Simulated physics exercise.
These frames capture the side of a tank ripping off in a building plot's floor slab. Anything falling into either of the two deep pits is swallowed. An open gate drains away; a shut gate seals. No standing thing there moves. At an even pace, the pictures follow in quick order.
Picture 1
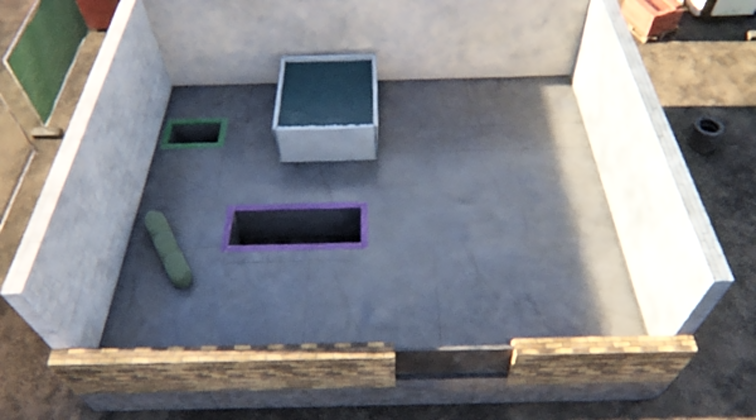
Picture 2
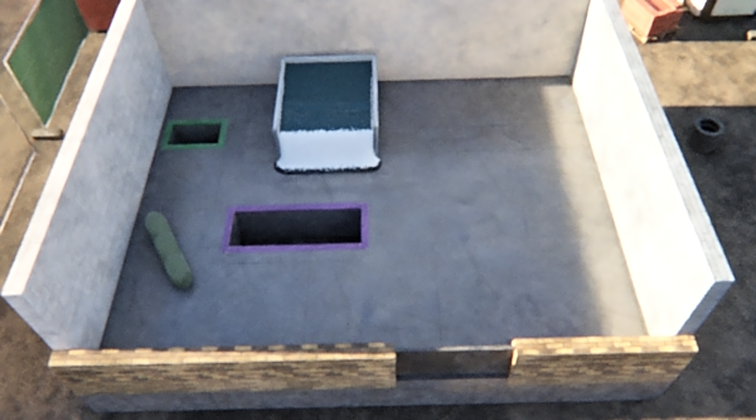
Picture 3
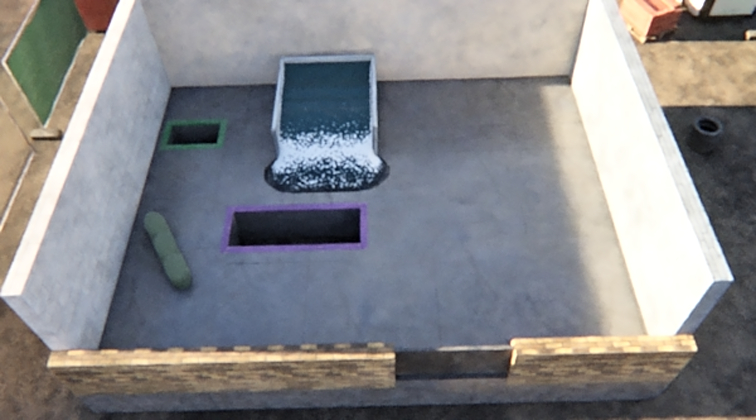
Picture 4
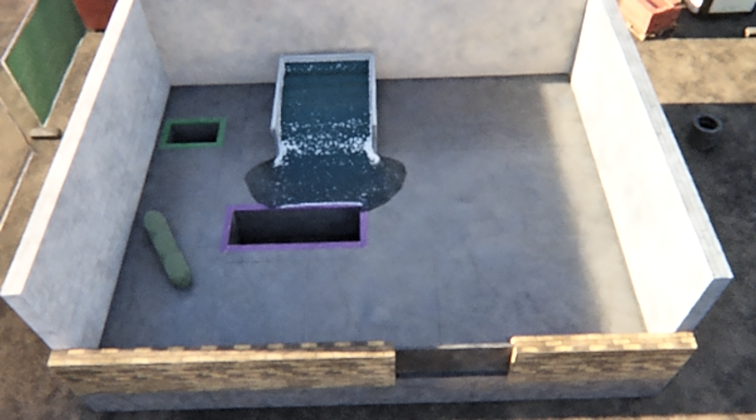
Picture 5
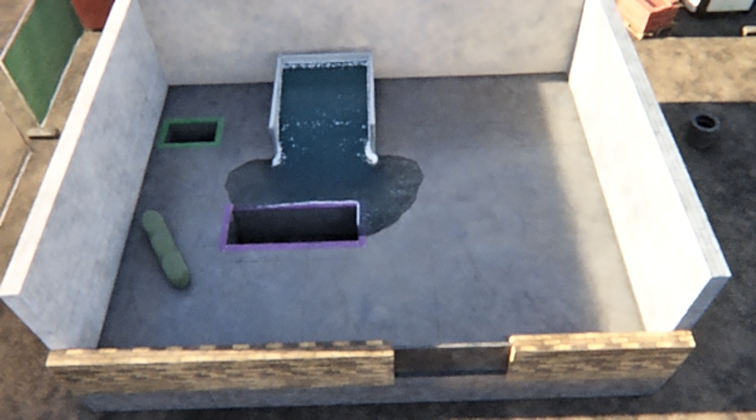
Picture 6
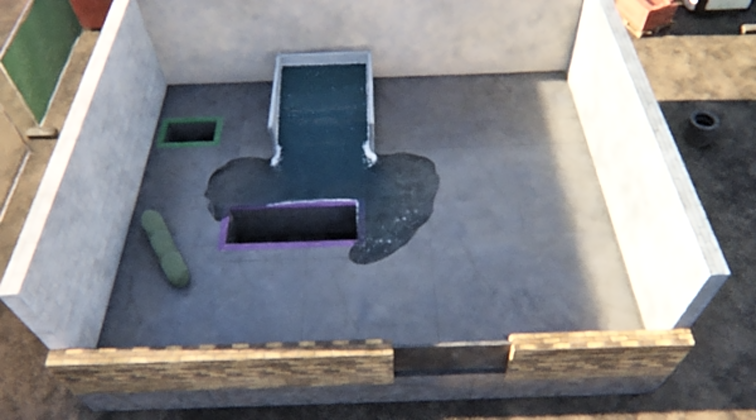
Dark water bursts from the near side of a white-walled open tank at the back of a walled grey floor slab, seen from above. A green-rimmed opening lies to the left, a purple-rimmed pit in front, a rounded green object at lower left, and a low tan wall with a gap nearest. Foaming at first, the water spreads to the pit, then around both sides.
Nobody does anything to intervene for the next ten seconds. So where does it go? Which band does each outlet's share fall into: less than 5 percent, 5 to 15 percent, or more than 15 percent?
Shares: The gate, less than 5 percent; the green pit, less than 5 percent; the purple pit, more than 15 percent.
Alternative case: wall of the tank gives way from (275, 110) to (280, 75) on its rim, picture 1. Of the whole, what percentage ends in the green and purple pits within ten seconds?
The green pit takes 55 per cent and the purple pit 6 per cent.
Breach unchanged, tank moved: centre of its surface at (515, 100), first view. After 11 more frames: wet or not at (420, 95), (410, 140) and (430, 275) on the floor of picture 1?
Taking them as they were asked, they come out bone dry, bone dry, soaked.
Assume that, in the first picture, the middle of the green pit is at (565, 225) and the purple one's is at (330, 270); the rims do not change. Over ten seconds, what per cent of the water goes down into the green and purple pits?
Green gets 4 in a hundred; purple gets 60 in a hundred.
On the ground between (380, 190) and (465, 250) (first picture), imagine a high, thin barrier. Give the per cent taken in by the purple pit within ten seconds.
Share for the purple pit - 75 percent.
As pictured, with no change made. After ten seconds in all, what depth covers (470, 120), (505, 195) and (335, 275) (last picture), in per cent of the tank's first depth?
Going in order, roughly 2, 2 and 2 %.
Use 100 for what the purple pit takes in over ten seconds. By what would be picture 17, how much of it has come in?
Share by then: About 65 in a hundred.
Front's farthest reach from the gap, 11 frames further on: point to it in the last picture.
The wet edge reaches furthest near (526, 357).
A moment on, water covers 20 % of the floor; the gate 0 %, the green pit 0 %, the purple pit 26 %.
Next, water covers 25 % of the floor; the gate 0 %, the green pit 0 %, the purple pit 44 %.
Then, water covers 35 % of the floor; the gate 0 %, the green pit 0 %, the purple pit 57 %.
Later, water covers 40 % of the floor; the gate 0 %, the green pit 0 %, the purple pit 65 %.
In the end, water covers 50 % of the floor; the gate 0 %, the green pit 1 %, the purple pit 70 %.
